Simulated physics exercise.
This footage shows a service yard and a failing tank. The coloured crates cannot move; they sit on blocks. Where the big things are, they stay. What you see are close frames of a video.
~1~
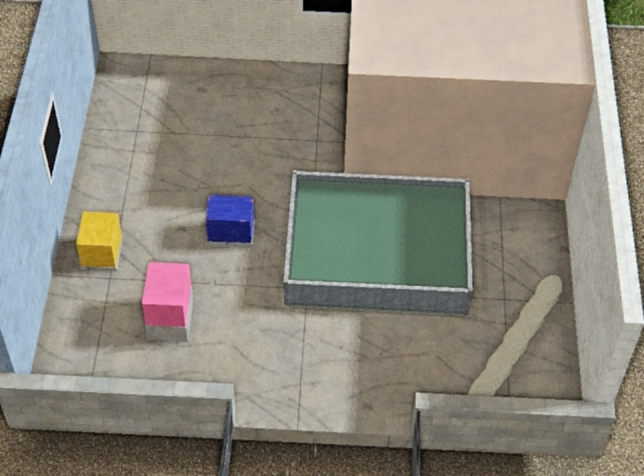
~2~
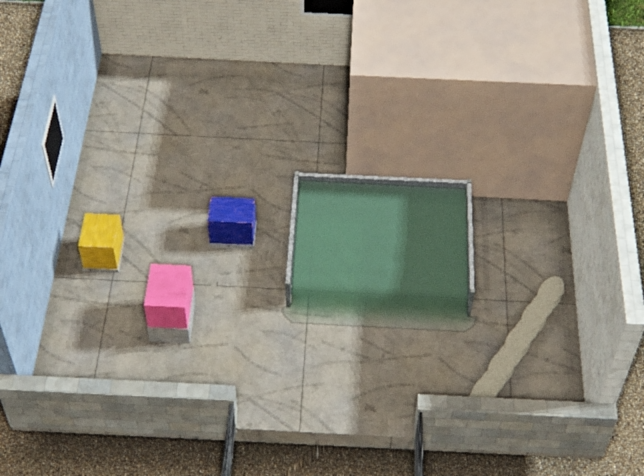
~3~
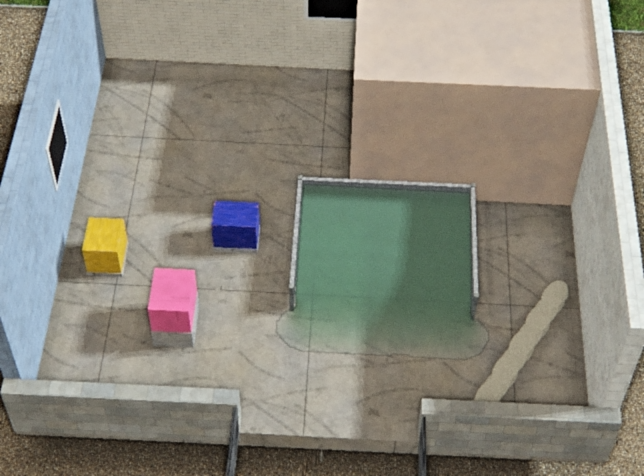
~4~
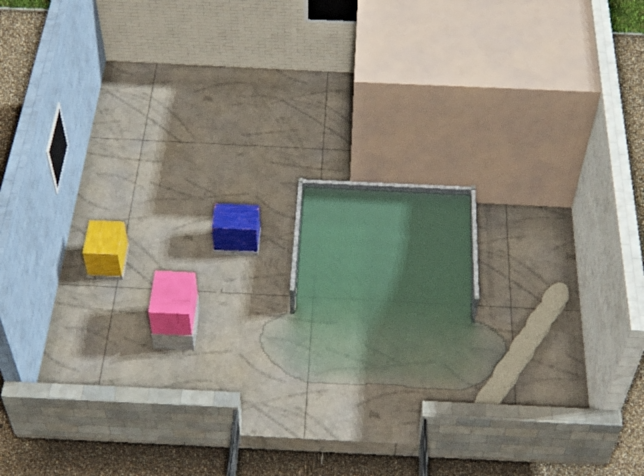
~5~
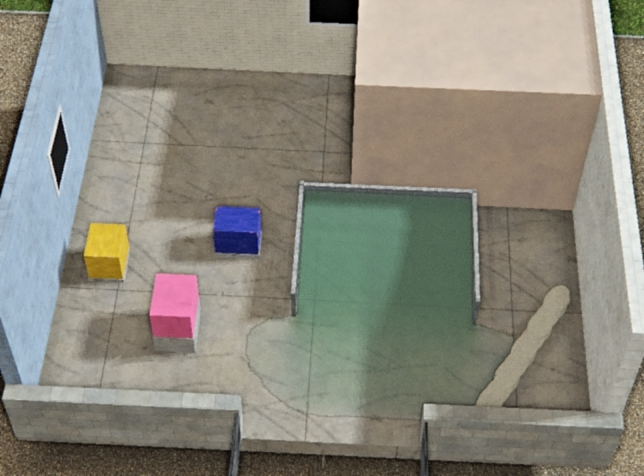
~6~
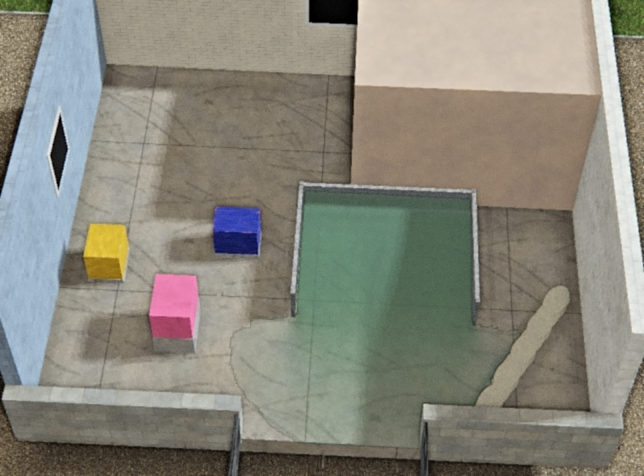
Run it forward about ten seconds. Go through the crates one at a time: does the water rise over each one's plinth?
In order: Blue crate: Kept safe. Yellow crate: Kept safe. Pink crate: Kept safe.
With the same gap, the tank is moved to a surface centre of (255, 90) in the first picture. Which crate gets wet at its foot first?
My pick is the one in blue.
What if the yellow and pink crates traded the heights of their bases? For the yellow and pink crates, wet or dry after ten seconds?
Yellow is not reached, pink is not reached.
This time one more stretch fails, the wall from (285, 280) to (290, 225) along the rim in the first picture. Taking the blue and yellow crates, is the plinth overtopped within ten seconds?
So the blue crate goes wet while the yellow crate goes wet.
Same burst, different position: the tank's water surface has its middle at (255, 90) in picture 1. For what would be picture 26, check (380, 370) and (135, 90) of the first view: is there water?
The first spot is inundated and the second is not reached.
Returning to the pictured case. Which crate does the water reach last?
I say the blue one.
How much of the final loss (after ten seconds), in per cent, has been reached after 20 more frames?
My guess would be around 65 percent.
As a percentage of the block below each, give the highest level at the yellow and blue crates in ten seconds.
I'd put it at some 40 % for one and some 10 % for the other, in that order.
A moment on, water covers 20 % of the floor; the blue crate not reached, the yellow crate not reached, the pink crate not reached.
Next, water covers 25 % of the floor; the blue crate not reached, the yellow crate not reached, the pink crate water round its plinth.
Then, water covers 35 % of the floor; the blue crate not reached, the yellow crate not reached, the pink crate water round its plinth.
Later, water covers 45 % of the floor; the blue crate not reached, the yellow crate water round its plinth, the pink crate water round its plinth.
In the end, water covers 50 % of the floor; the blue crate stayed above the water, the yellow crate stayed above the water, the pink crate stayed above the water.
